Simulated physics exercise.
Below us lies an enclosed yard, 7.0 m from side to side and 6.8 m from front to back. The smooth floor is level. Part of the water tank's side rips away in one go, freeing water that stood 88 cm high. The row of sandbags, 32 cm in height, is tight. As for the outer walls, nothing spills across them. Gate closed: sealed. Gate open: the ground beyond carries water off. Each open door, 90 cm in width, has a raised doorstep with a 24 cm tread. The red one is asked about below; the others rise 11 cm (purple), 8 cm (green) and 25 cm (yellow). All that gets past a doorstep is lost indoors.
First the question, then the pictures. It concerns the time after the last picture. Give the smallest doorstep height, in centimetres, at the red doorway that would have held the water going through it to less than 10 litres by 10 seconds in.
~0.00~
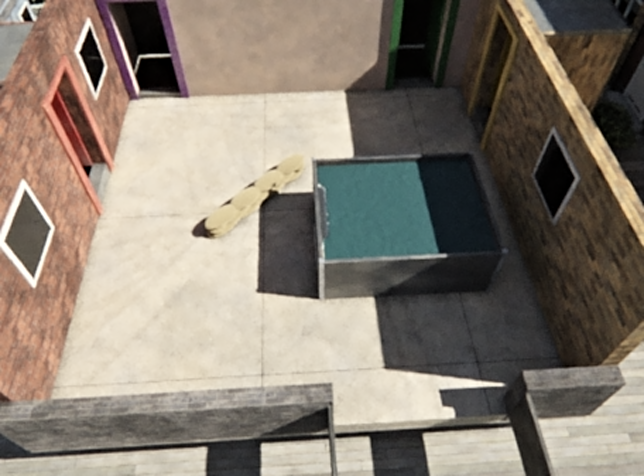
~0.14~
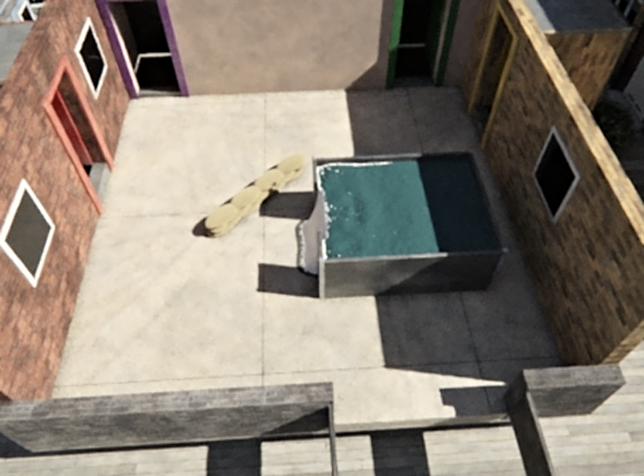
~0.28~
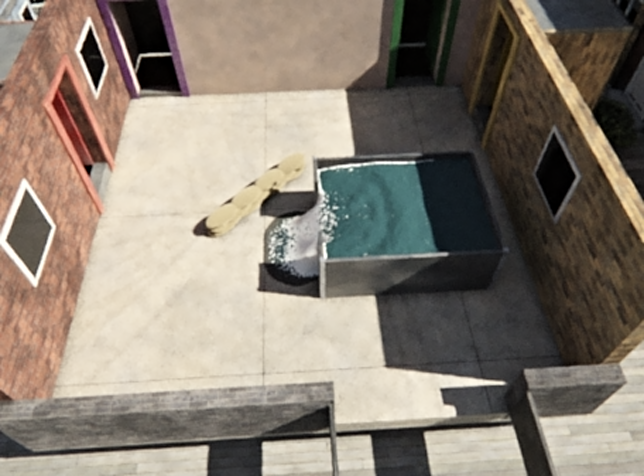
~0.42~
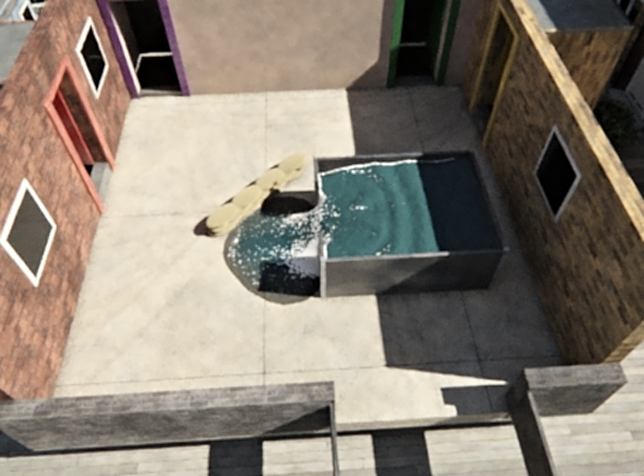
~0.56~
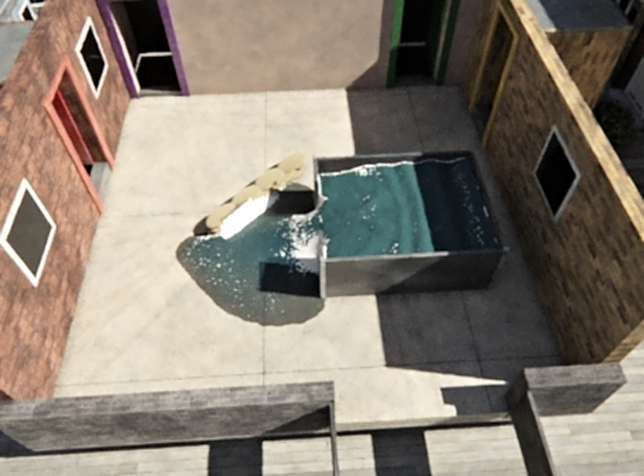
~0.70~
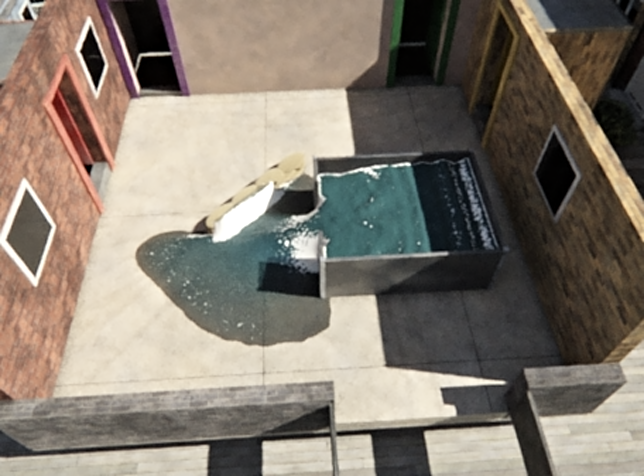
The smallest height is about 6.5 cm.
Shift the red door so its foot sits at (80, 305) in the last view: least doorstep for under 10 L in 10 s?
About 33 cm.
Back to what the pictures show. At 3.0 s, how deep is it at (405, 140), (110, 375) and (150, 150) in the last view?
Depths in order: 2 / 28 / 4 cm.
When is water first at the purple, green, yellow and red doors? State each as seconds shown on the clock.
Door purple: 3.4 seconds; door green: 3.8 seconds; door yellow: 3.4 seconds; door red: 1.5 seconds.
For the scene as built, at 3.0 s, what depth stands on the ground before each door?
Door by door in centimetres - purple 0, green 0, yellow 0, red 9.
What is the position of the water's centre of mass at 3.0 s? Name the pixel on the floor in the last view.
Roughly (291, 261).
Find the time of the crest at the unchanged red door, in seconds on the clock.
The depth peaks at about 5.0 seconds.
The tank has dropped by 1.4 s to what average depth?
It averages near 62 cm.
After 1.4 s water covers 30 % of the floor, deepest (50 cm) near (313, 244); it has not reached the red door.
After 3.0 s water covers 50 % of the floor, deepest (43 cm) near (47, 423); 9 cm at the red door, 0 litres in over its 24 cm doorstep.
After 10.0 s water covers 95 % of the floor, deepest (18 cm) near (459, 98); 6 cm at the red door, 0 litres in over its 24 cm doorstep.
At the red door as built, the water arrived by 1.5 s and peaked near 10 cm at 5.2 s.
Run again over the same 10 s with other heights there, 24 litres in over 5 cm, 6 litres over 7 cm. The limit of 10 litres is kept from about 6.5 cm up.
